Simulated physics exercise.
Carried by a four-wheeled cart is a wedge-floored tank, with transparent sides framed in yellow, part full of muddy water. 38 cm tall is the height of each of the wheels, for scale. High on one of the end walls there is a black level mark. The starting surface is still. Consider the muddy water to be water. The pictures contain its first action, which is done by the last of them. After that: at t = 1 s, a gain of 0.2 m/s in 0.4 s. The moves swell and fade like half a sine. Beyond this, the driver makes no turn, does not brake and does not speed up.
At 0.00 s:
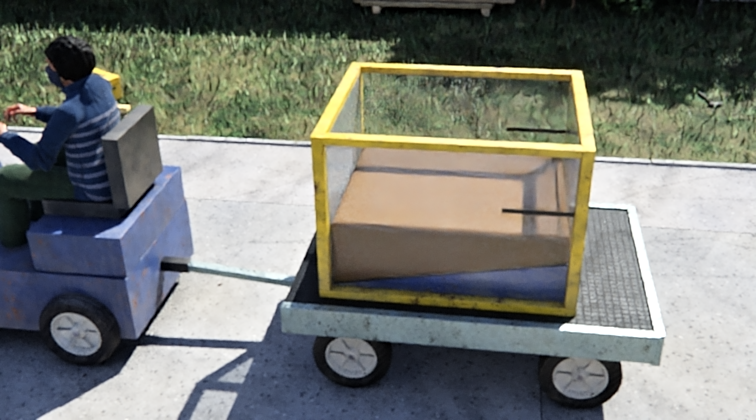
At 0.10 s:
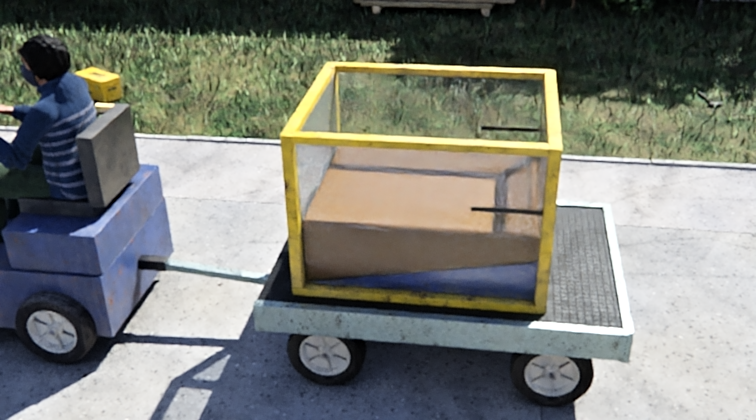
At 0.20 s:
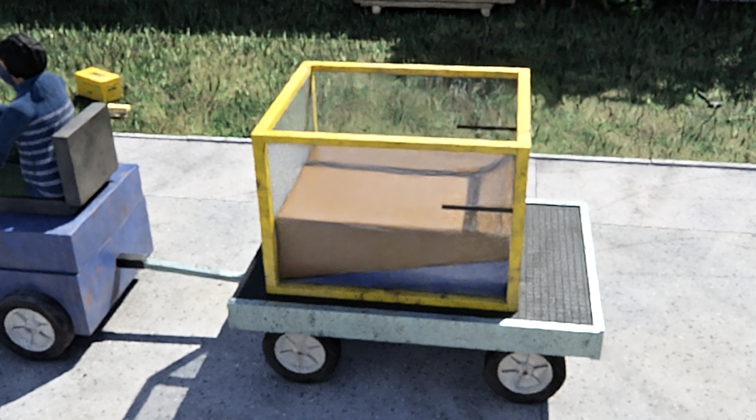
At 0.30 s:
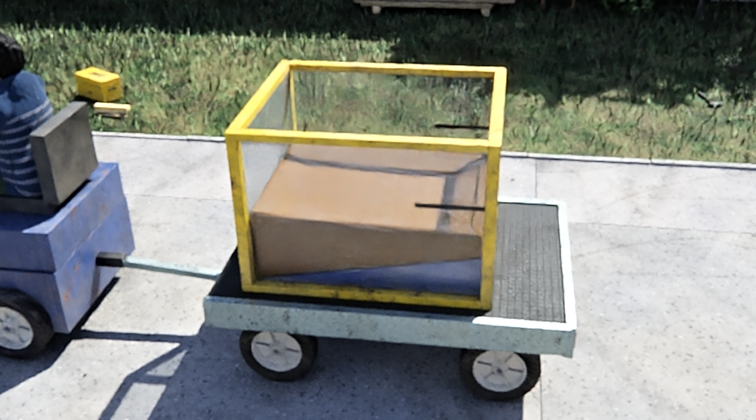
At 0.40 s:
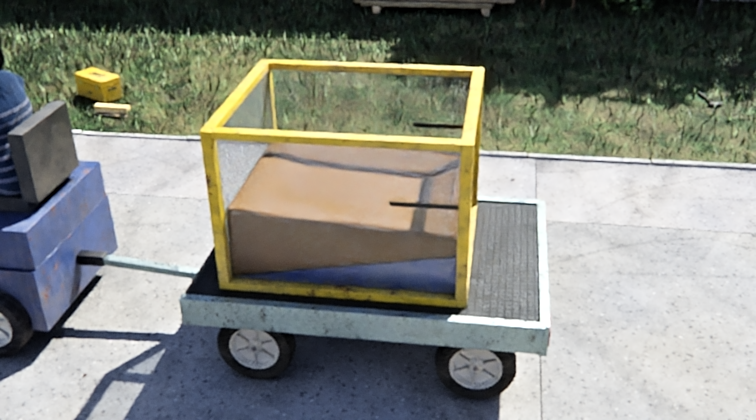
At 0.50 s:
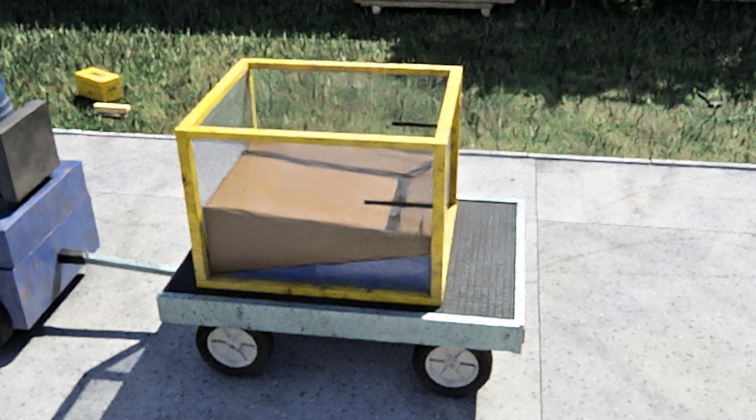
A small blue vehicle with a seated driver tows a cart carrying a yellow-framed tank of brown water leftward.
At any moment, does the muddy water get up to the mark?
No.
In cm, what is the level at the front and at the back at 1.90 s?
Roughly 34 cm in front and 32 cm behind.
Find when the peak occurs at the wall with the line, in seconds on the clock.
About 2.9 seconds.
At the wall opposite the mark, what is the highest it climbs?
Peak level: Approx. 36 cm.
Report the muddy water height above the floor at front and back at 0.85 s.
The surface sits near 32 cm in front and near 32 cm at the rear.
Then, 0.85 s in, the surface is 33 cm up at the front and 32 cm at the back; nothing has left.
Then, 1.35 s in, the surface is 28 cm up at the front and 40 cm at the back; nothing has left.
Then, 1.90 s in, the surface is 34 cm up at the front and 32 cm at the back; nothing has left.
Then, 4.39 s in, the waves are smaller; the highest at the back wall was 42 cm, at 2.90 s, against a line at 45 cm.
